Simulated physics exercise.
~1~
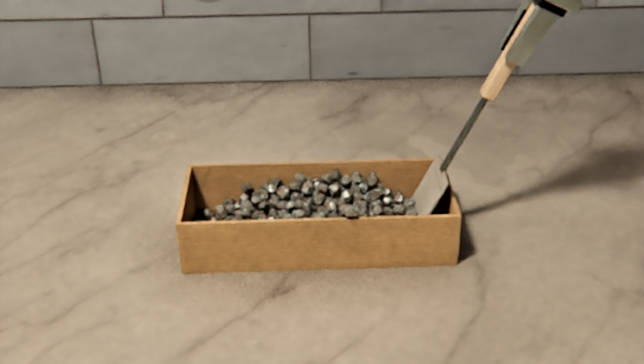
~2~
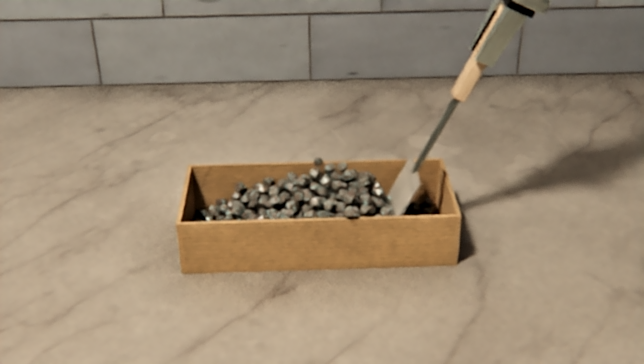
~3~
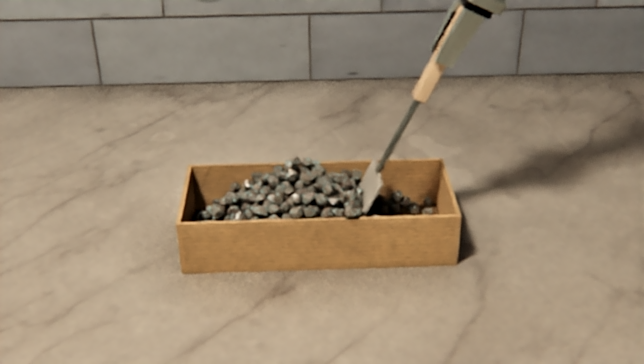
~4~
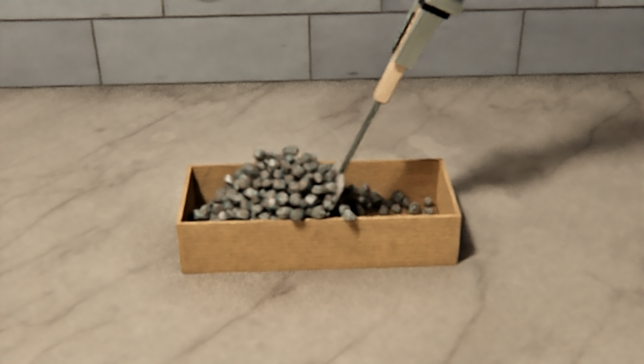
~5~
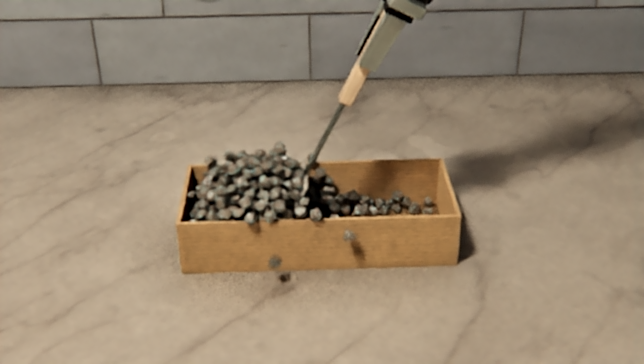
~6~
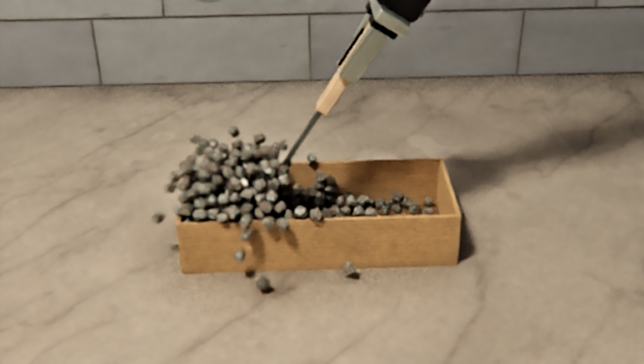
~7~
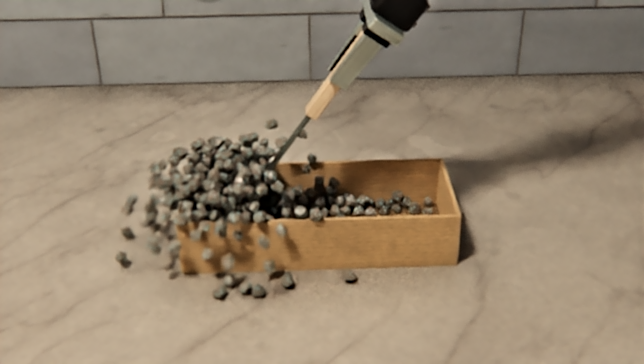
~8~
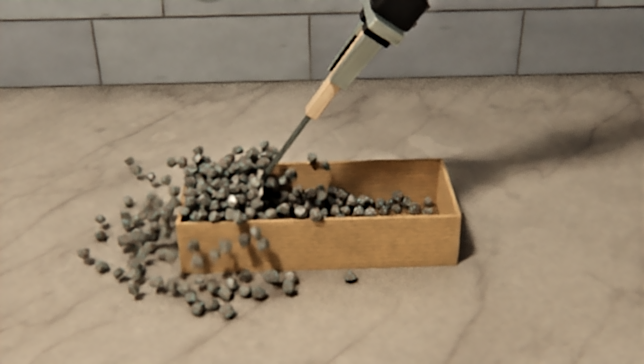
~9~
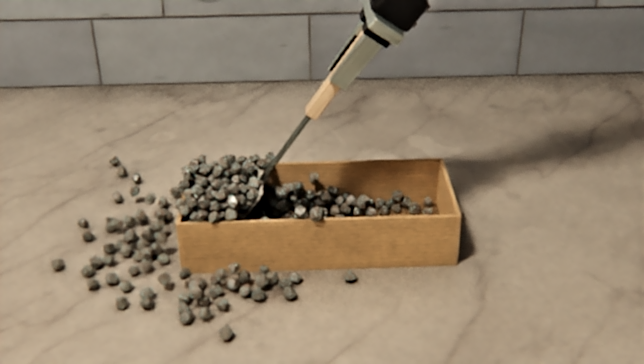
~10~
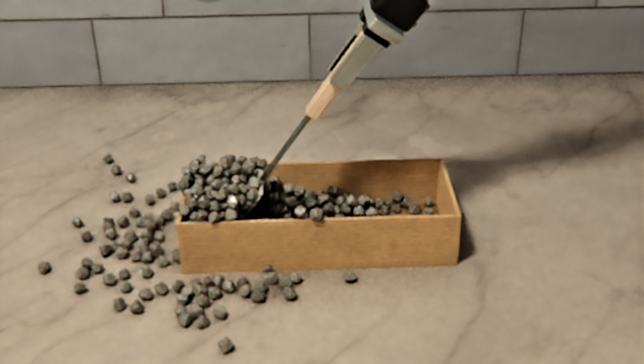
Turner held by a robot arm pushing grey pebbles leftward along a tray, spilling some onto the marbled table top before stopping.
